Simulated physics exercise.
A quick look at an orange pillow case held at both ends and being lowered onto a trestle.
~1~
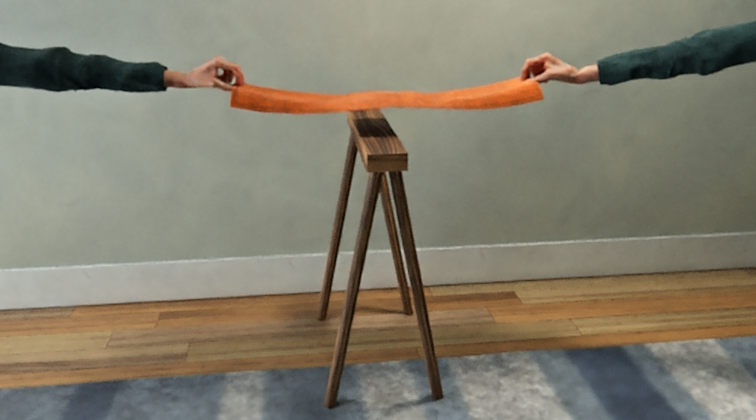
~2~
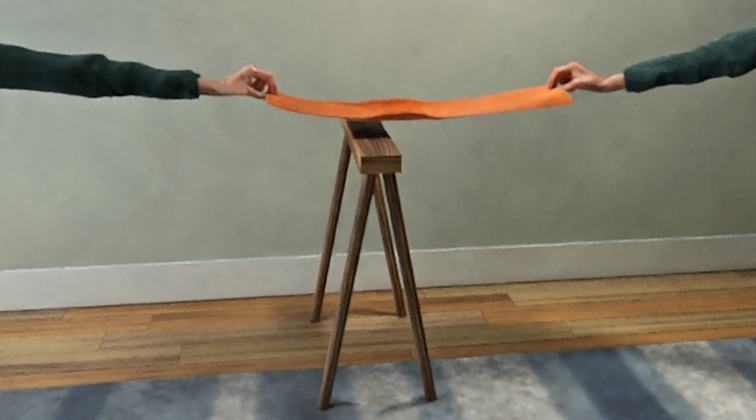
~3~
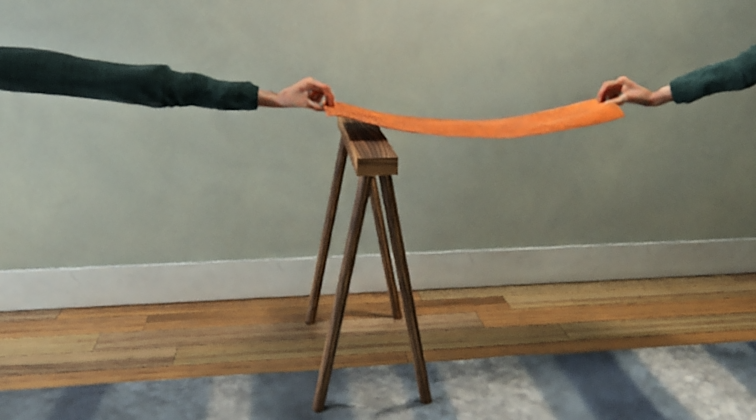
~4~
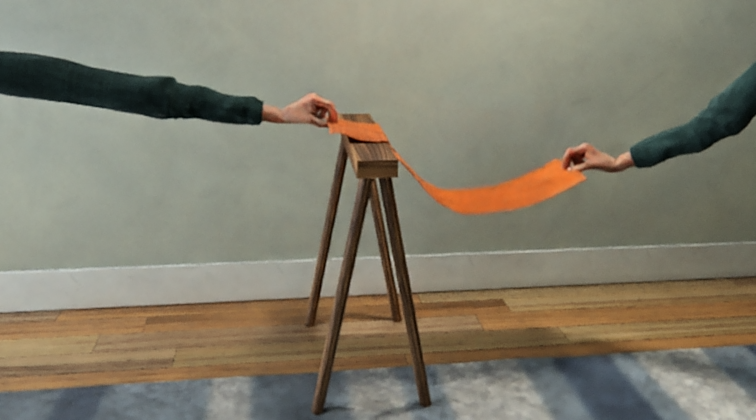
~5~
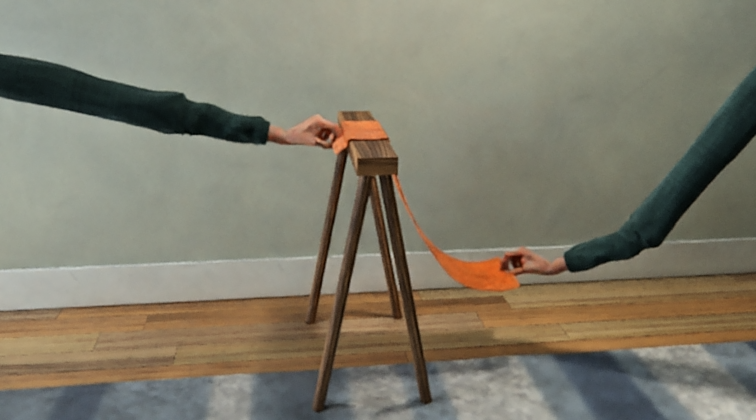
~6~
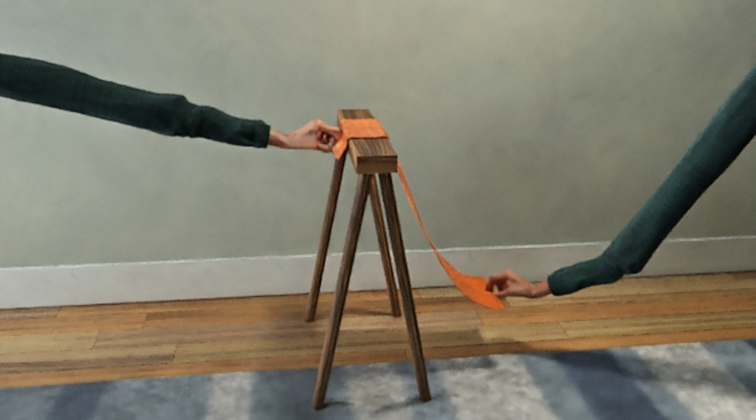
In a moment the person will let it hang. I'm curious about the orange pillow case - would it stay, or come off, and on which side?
I expect it will drift off to the right.
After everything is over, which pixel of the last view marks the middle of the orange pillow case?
Roughly (407, 352).
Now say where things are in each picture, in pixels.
The first picture shows left end (235, 108); right end (539, 101); top of the trestle (387, 158).
The second picture shows left end (271, 105); right end (569, 104).
The third picture shows left end (332, 116); right end (620, 118); top of the trestle (378, 162).
The fourth picture shows left end (335, 134); right end (583, 181).
The fifth picture shows left end (340, 152); right end (517, 288).
The sixth picture shows left end (342, 156); right end (500, 310); far more of it on the right.
Then, 0.22 s after the last picture, pillow case sliding right.
Then, 0.44 s after the last picture, pillow case clear of the top and falling near (407, 306).
Then, 0.66 s after the last picture, pillow case in a heap on the floor near (407, 350).
At rest, pillow case in a heap on the floor near (407, 352). The orange pillow case runs off to the right.
